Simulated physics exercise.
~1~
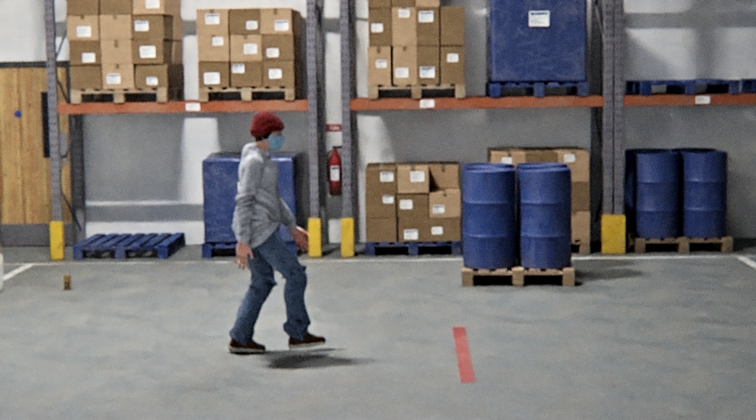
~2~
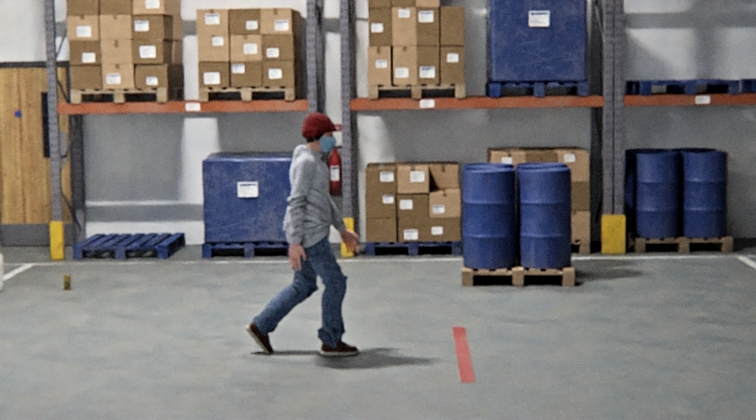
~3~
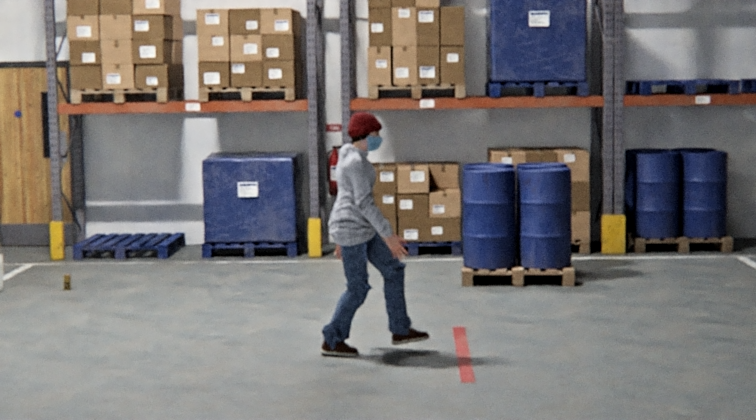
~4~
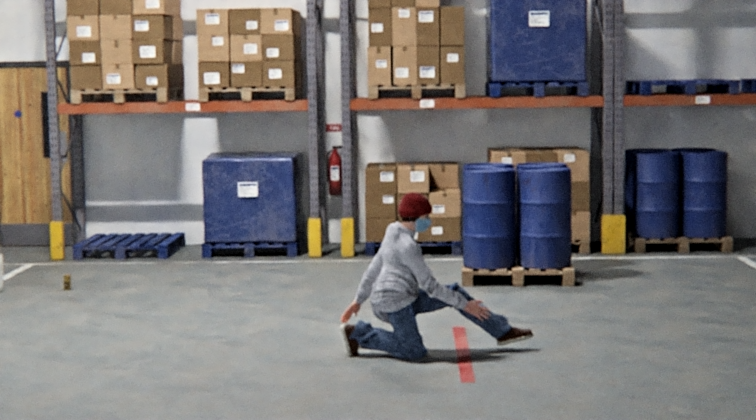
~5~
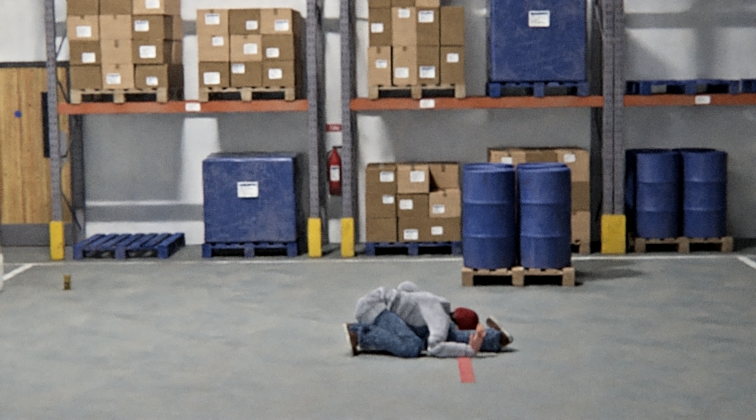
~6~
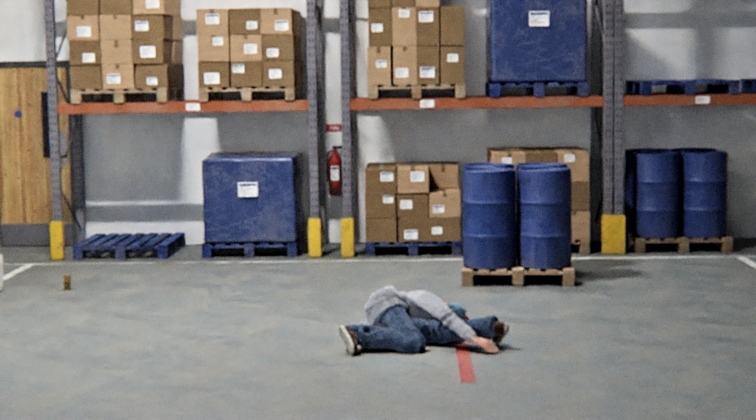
A person in a red cap and face mask walked right across a warehouse floor towards a strip of red tape, then sank onto bent legs and crumpled forward, ending slumped on the floor with their chest short of the tape.
